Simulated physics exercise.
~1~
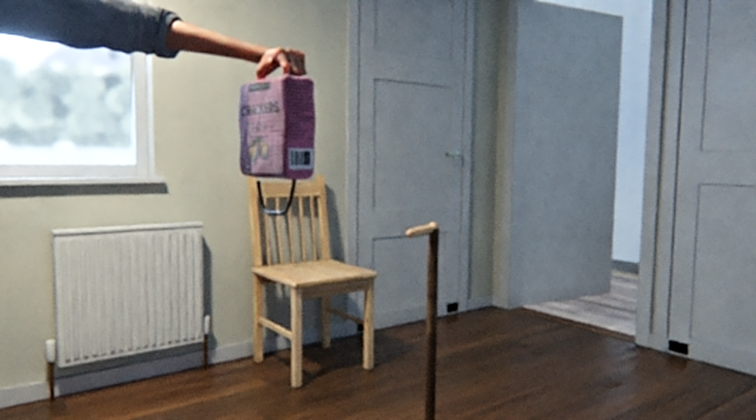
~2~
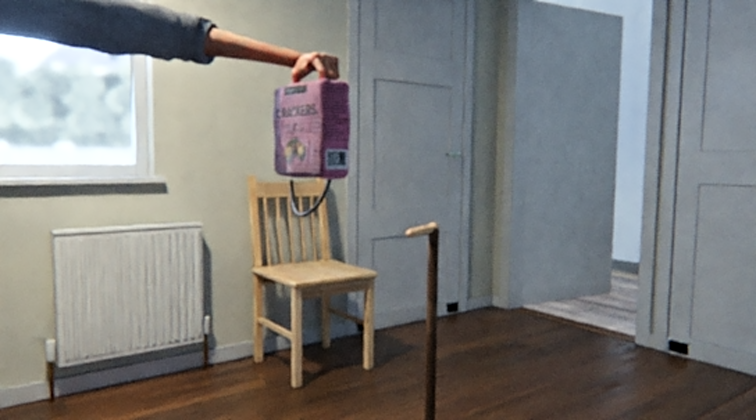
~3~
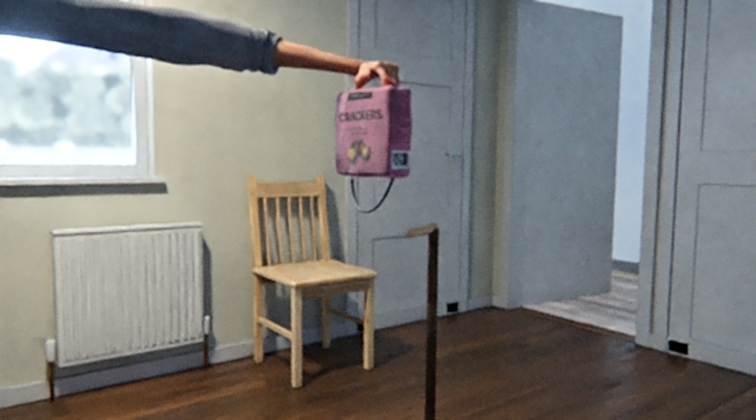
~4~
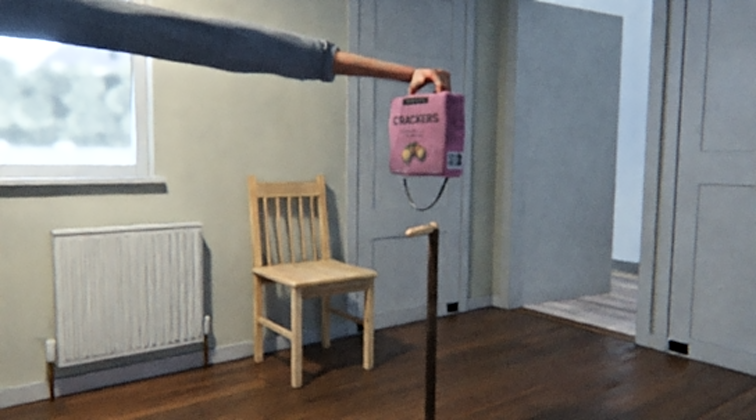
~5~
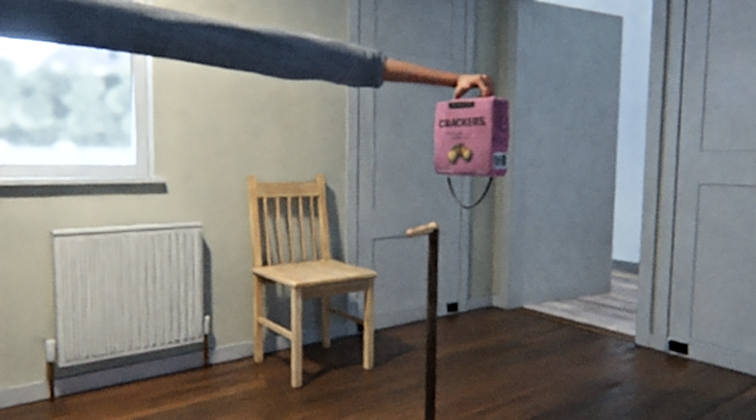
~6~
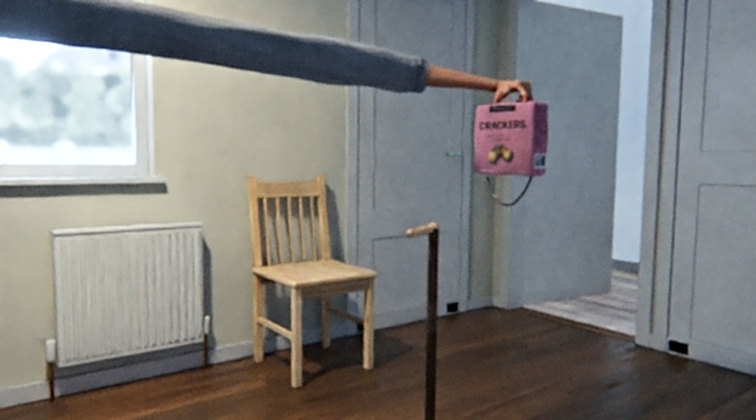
A still, eye-level view shows a room with cream and grey walls and a dark wooden floor. A white radiator sits below a window on the left, a pale wooden chair stands near the middle, and a thin brown post with a short hook at its top rises in the foreground. An arm in a grey-blue sleeve reaches in from the left, holding a pink crackers bag with a dark loop hanging low beneath it. The hand carries the bag rightward past the chair and over the post. The loop clears the hook without snagging, and the bag ends up to the right of the post, still held upright.
